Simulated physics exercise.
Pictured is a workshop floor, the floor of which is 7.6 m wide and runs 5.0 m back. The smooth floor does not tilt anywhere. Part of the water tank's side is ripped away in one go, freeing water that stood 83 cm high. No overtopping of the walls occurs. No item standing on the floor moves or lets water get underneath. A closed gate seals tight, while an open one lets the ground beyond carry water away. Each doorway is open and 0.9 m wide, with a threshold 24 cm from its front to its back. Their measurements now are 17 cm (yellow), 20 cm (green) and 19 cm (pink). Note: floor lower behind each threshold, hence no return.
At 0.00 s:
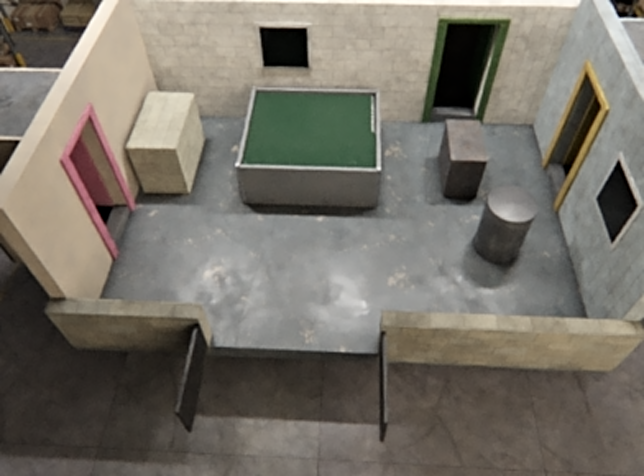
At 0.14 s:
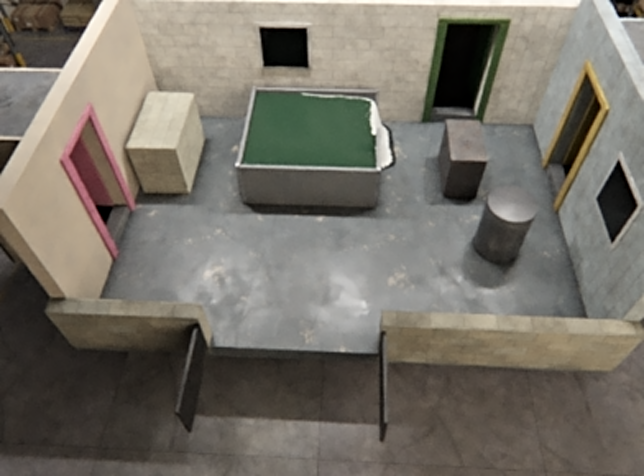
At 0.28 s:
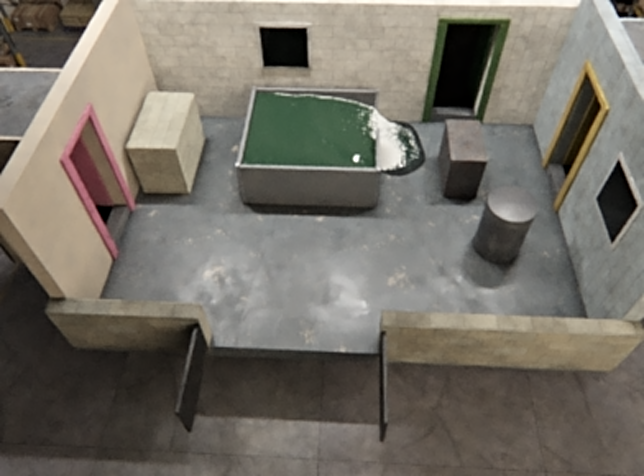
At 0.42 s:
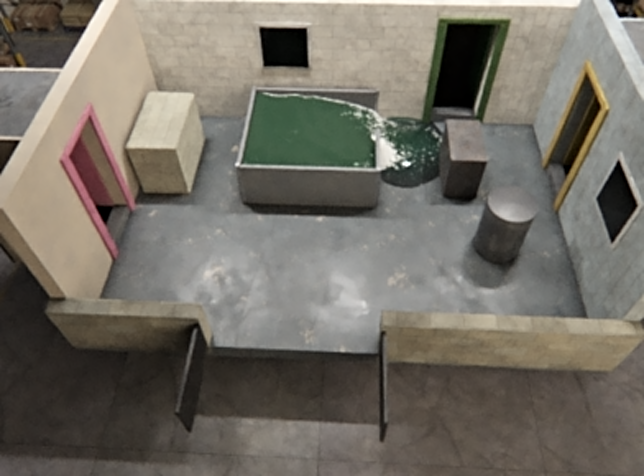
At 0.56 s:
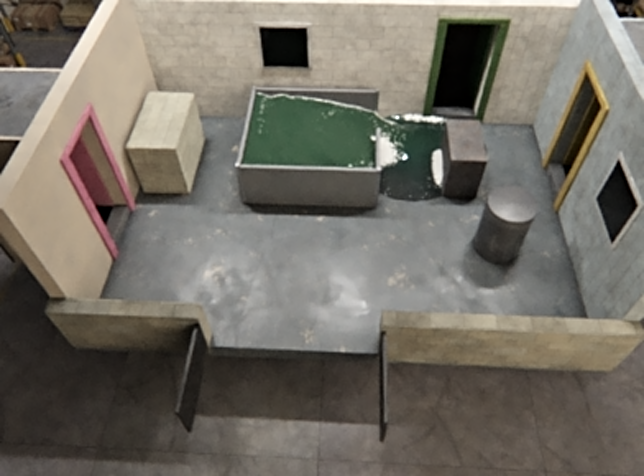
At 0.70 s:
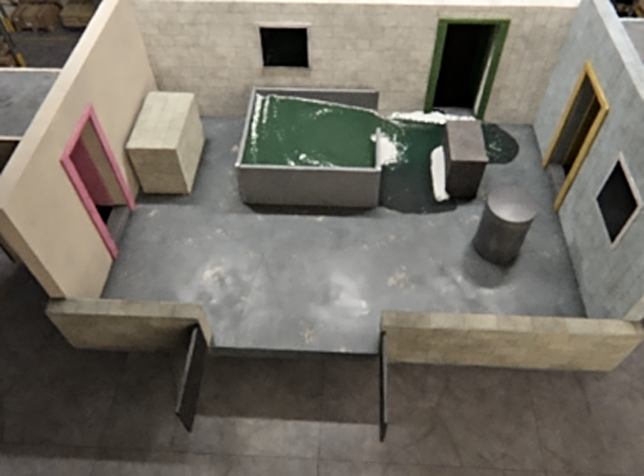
Green water burst out of the right side of a big gray tank in a roofless room, foaming white as it spread across the floor, around a dark box and up to the green doorway.
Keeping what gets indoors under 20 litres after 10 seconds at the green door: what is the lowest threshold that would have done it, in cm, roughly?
Close to 26 cm is just enough.
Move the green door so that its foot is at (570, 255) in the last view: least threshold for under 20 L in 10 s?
10.5 cm.
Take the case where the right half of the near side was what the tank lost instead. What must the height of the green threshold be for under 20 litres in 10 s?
Near 9.5 cm.
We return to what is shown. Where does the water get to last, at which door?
Pink.
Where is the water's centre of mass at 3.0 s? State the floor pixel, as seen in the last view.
It lies near (395, 177) in the last picture.
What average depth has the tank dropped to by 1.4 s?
Around 59 centimetres.
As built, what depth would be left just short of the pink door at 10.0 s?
16.0 cm.
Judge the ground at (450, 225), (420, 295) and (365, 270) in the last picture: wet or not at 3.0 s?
Point 1: Awash; point 2: Awash; point 3: Awash.
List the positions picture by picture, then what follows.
The water tank at (312, 130) is whole and still, 83 cm deep; the green door at (461, 81) is dry, in the first frame.
The gap is at (374, 133), the front 0.3 m out at (392, 162); the back of the water tank holds 83 cm, in the second frame.
The gap is at (374, 136), the front 0.9 m out at (420, 160); the back of the water tank holds 83 cm, in the third frame.
The gap is at (374, 137), the front 1.4 m out at a hidden place; the back of the water tank holds 83 cm, in the fourth frame.
The front is at a hidden place, 2.1 m from the gap at (374, 137); 3.2 m2 of floor is wet, 82 cm left at the back, in the fifth frame.
The front is at (515, 150), 2.7 m from the gap at (374, 136); 4.2 m2 of floor is wet, 75 cm left at the back; water is at the green door at (461, 81), in the sixth frame.
After 1.4 s water covers 20 % of the floor, deepest (65 cm) near (526, 134); 26 cm at the green door, 4 litres in over its 20 cm threshold.
After 3.0 s water covers 55 % of the floor, deepest (43 cm) near (531, 153); 25 cm at the green door, 22 litres in over its 20 cm threshold.
After 10.0 s water covers 100 % of the floor, deepest (21 cm) near (90, 326); 12 cm at the green door, 61 litres in over its 20 cm threshold.
At the green door as built, the water arrived by 0.6 s and peaked near 28 cm at 3.6 s.
With a threshold of 21 cm, 54 litres would have come in within the 10 s; with 28 cm, 10 litres. So under 20 litres takes about 26 cm.
